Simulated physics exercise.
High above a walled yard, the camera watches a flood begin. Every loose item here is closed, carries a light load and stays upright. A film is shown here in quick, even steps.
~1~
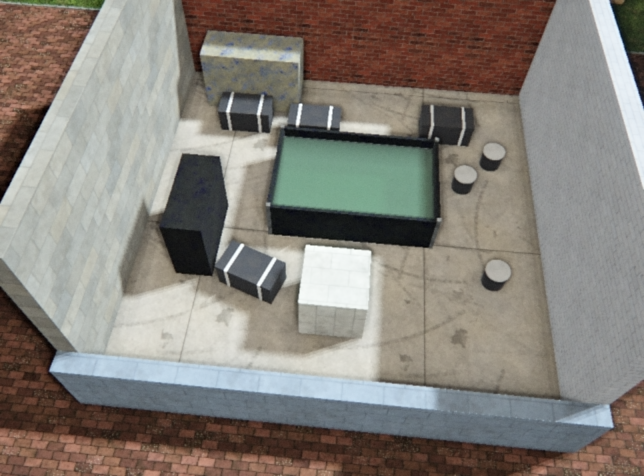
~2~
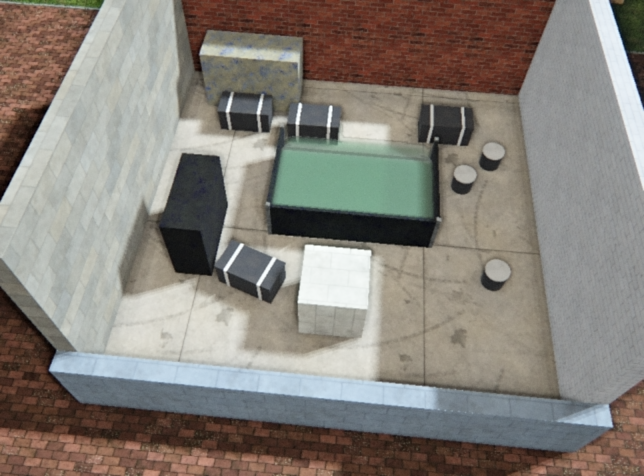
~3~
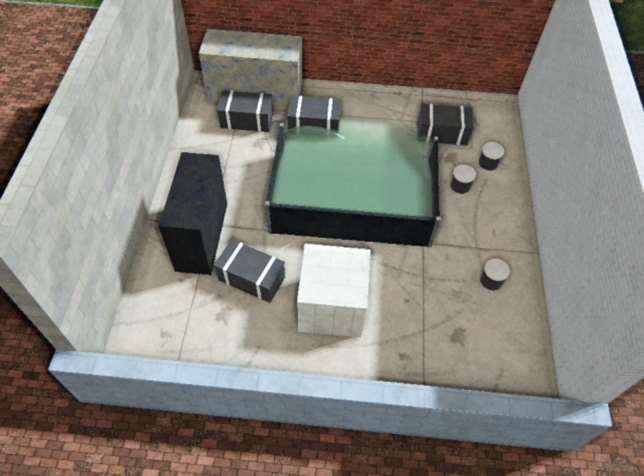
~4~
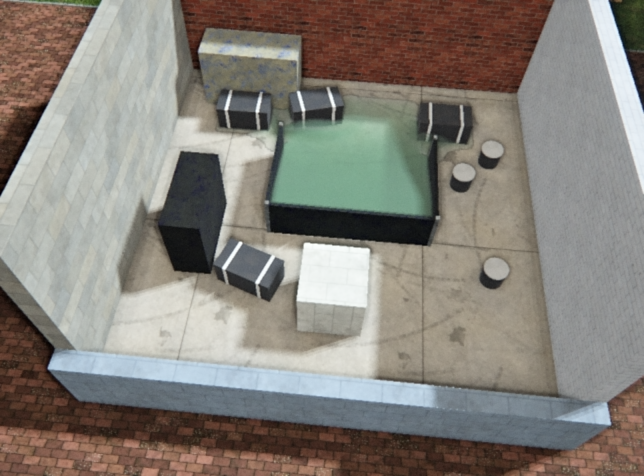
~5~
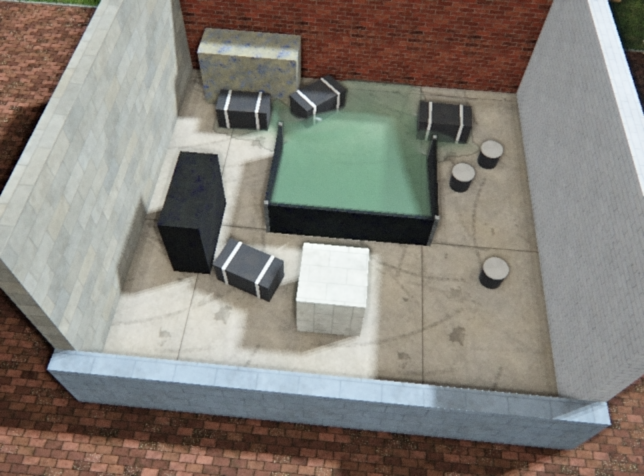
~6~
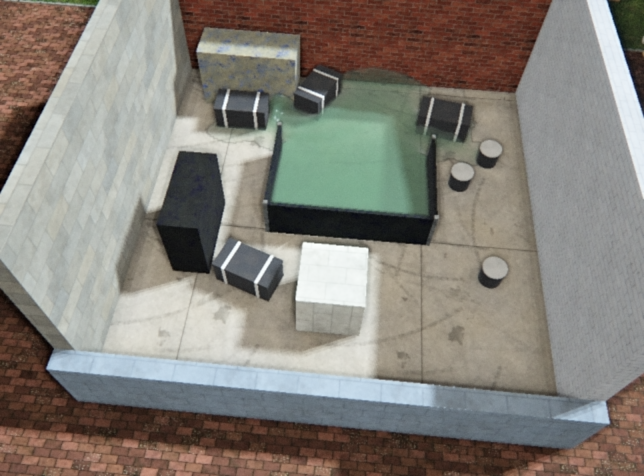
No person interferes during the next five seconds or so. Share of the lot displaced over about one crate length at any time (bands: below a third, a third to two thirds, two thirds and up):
The result is a share of two thirds and over.
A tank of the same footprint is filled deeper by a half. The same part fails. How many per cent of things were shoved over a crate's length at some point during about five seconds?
90 per cent or so.
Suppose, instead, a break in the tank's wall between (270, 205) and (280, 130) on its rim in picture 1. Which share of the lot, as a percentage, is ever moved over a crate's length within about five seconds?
That works out to some 30 %.
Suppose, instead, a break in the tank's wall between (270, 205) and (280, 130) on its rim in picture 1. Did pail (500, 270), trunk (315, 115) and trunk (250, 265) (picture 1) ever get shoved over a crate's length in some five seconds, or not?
First under that mark, then under that mark, then beyond that mark.
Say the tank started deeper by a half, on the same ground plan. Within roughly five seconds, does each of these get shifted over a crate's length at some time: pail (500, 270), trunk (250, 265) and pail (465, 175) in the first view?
One: Passed the mark. Two: Stayed below the mark. Three: Passed the mark.
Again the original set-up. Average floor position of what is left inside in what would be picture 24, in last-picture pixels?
The average lands at about (369, 214).
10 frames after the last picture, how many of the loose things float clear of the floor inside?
By my count, 1.
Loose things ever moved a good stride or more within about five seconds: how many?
That works out to 6.
A moment on, 1 of 7 are well off their spots; 1 afloat.
Next, 3 of 7 are well off their spots; 1 afloat.
Later, 4 of 7 are well off their spots; 0 afloat.
In the end, 6 of 7 are well off their spots, and 6 have been at some point; 2 afloat.
